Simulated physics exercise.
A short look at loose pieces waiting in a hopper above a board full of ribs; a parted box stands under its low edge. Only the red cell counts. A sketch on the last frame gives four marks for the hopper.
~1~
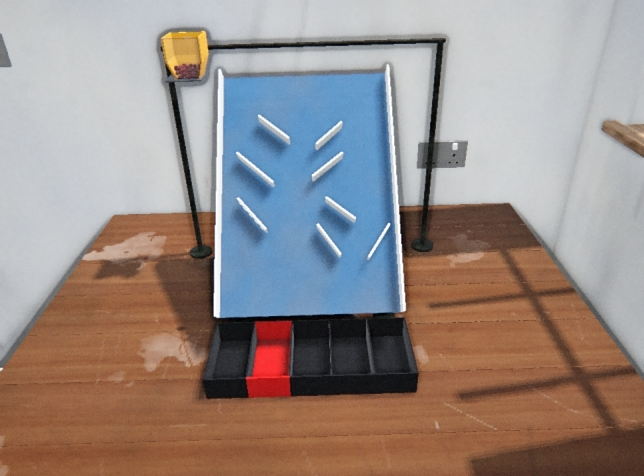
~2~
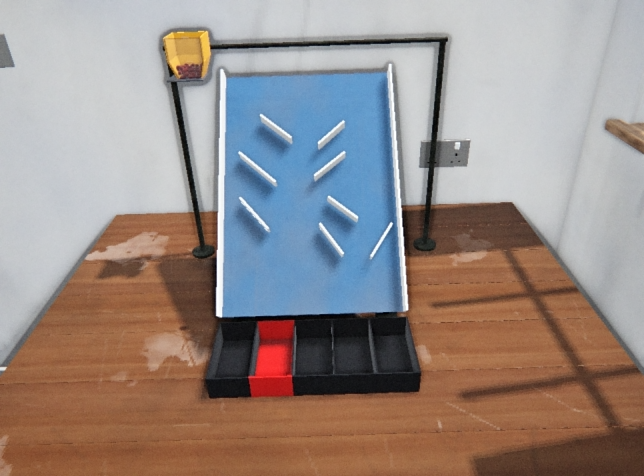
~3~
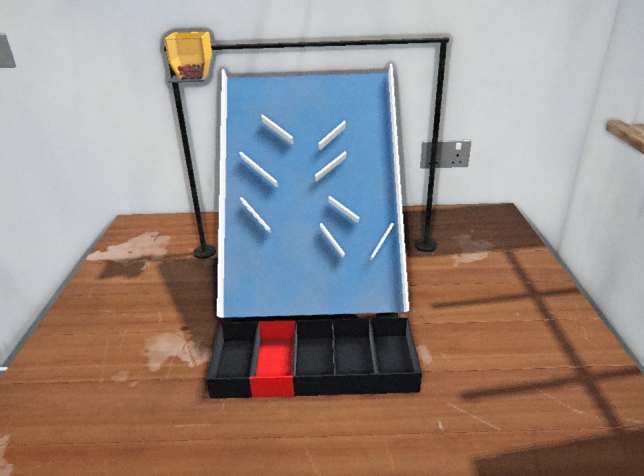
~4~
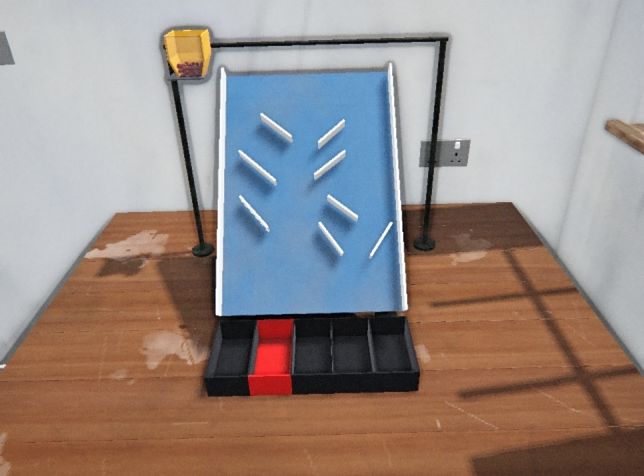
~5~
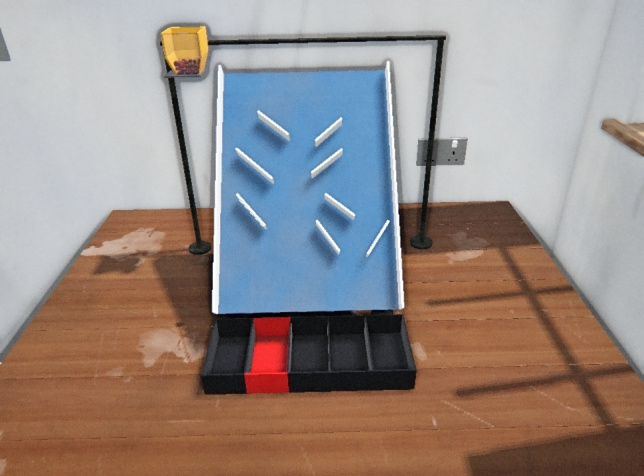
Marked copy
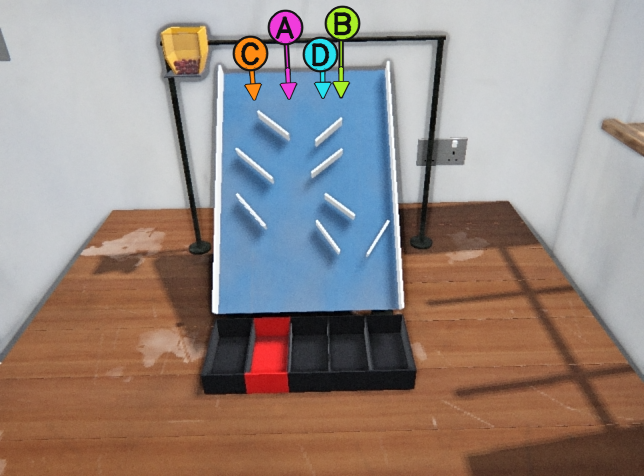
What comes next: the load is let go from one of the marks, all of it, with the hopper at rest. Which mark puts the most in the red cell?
Use mark D.
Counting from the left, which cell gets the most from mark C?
The third.
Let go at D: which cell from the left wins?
The second.
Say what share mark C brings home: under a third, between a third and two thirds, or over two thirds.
Mark C gives under a third.
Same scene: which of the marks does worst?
That would be C.
On the marked copy, mark A meets the board at (288, 93); mark B meets the board at (341, 91); mark C meets the board at (253, 93); mark D meets the board at (322, 92).
For mark A, roughly half in the red cell, roughly a third in other cells, about a tenth outside the box.
For mark B, roughly a third in the red cell, roughly two thirds in other cells.
For mark C, about a tenth in the red cell, the larger part in other cells, about a tenth outside the box.
For mark D, the larger part in the red cell, about a tenth in other cells, about a tenth outside the box.
